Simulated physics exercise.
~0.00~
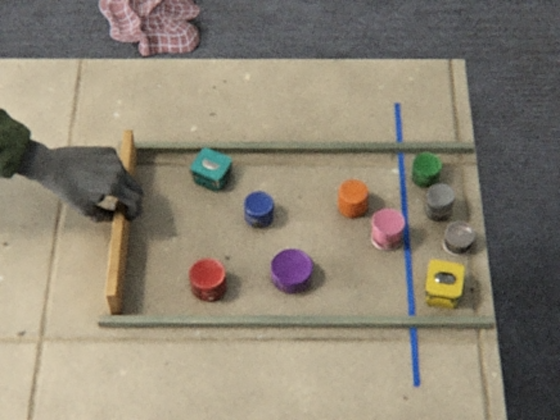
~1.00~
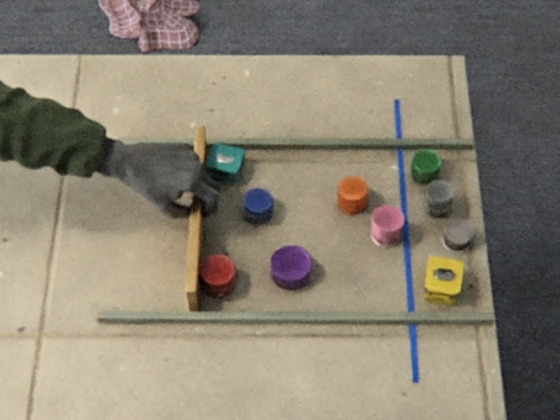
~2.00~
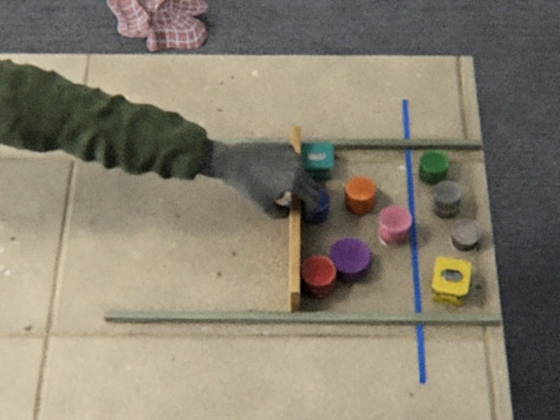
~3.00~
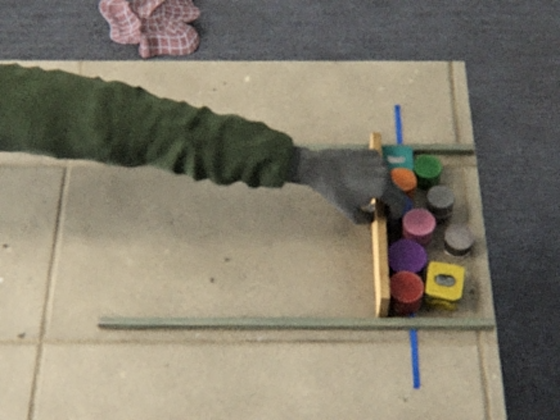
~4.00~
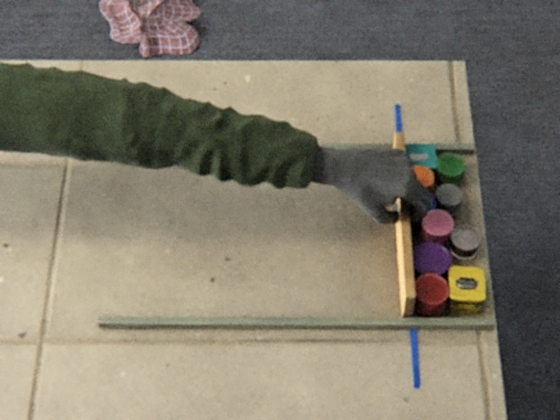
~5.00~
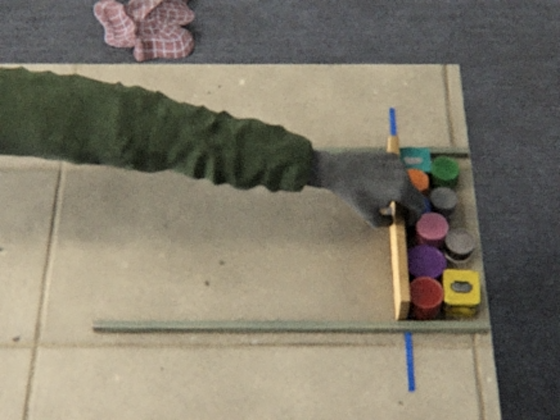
Gloved hand pushing an upright board rightward between two rails, herding colourful tubs past blue tape, where they bunch together without falling.
